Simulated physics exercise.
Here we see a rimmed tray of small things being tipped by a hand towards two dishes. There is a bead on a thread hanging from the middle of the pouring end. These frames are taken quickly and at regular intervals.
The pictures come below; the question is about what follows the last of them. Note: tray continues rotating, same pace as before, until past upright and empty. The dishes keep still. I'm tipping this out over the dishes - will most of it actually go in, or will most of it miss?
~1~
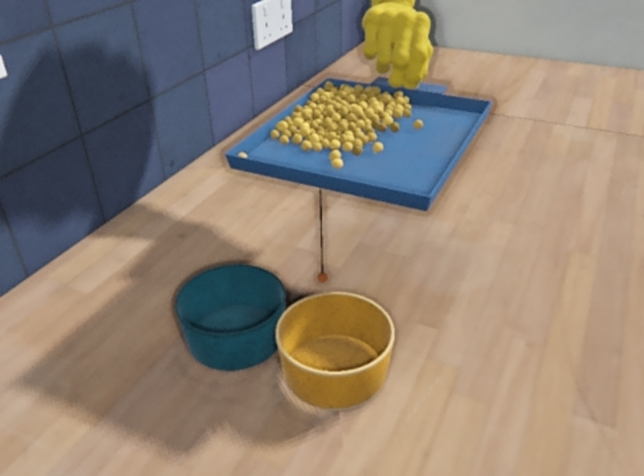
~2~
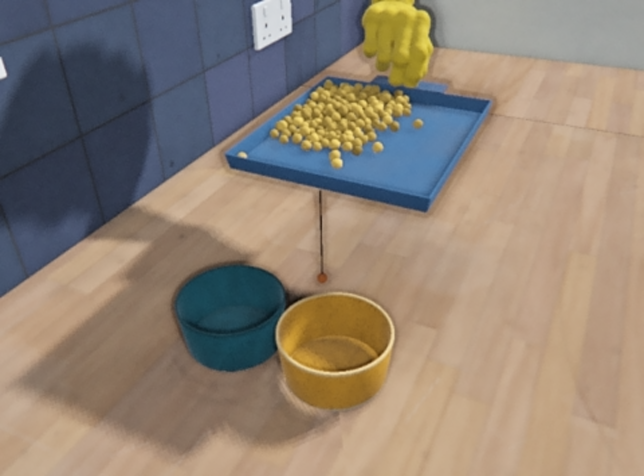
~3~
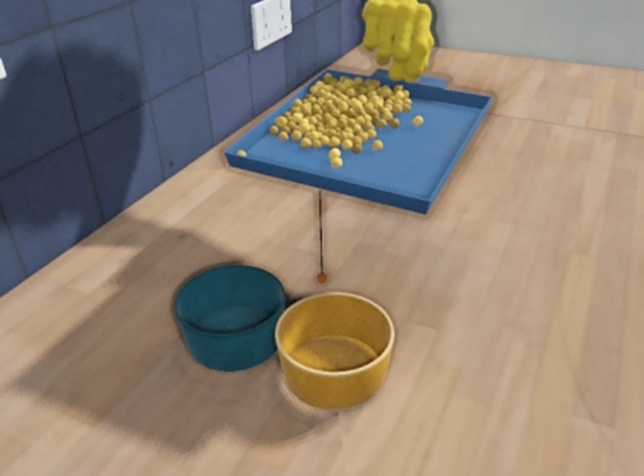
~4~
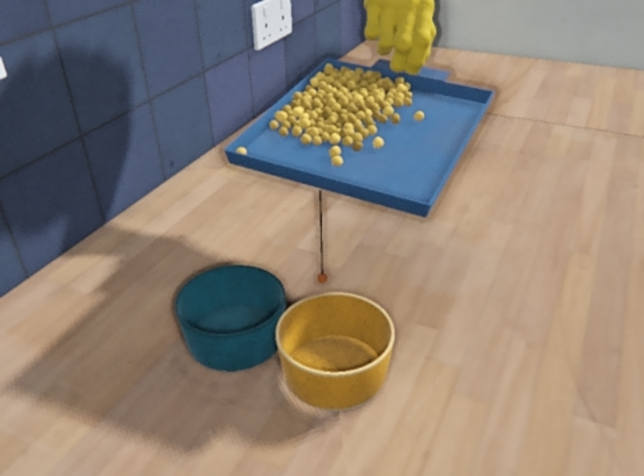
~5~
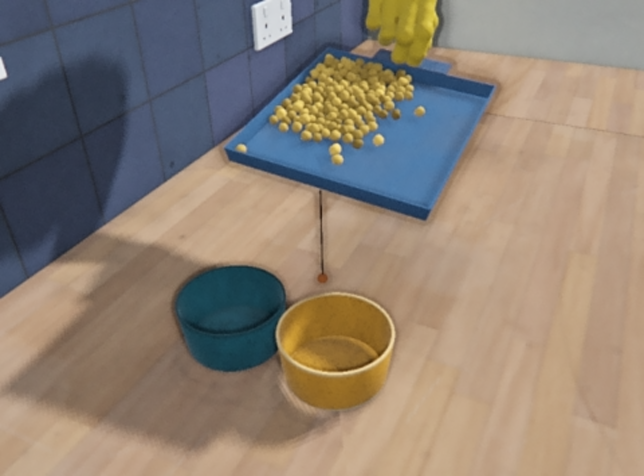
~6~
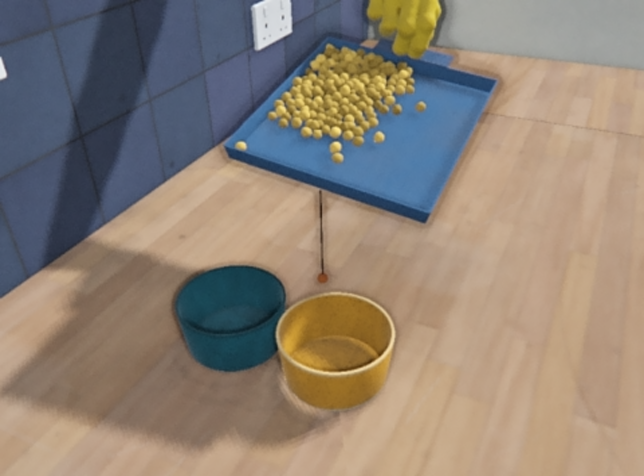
Most of it will miss.
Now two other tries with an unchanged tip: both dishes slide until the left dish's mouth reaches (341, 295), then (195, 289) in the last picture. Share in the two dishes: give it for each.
First 70 per cent, second 10 per cent.
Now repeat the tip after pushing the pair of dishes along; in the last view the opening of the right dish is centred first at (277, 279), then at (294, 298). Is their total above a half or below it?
First place: Short of half; second place: Short of half.
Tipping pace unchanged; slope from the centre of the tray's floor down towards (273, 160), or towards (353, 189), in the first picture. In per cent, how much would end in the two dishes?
30 % and 70 %.
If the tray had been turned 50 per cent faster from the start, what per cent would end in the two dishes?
About 30 %.
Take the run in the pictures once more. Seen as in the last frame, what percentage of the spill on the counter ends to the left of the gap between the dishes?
Share to the left: Near 0 per cent.
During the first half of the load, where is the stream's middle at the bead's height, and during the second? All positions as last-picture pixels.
Around (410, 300) first; around (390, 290) second.
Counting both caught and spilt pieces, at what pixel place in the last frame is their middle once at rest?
The centre comes to rest near (394, 372).
Soon, tray tipped steeply; nearly all on the tray; a stray few in the right dish; a small part outside both; a stray few in the air.
A while on, tray tipped right over; most on the tray; a stray few in the right dish; a small part outside both; a stray few in the air.
Towards the end, tray tipped past a quarter turn; about a third in the right dish; about two thirds outside both.
Finally, tray tipped past a quarter turn; about a third in the right dish; none in the left dish; about two thirds outside both.
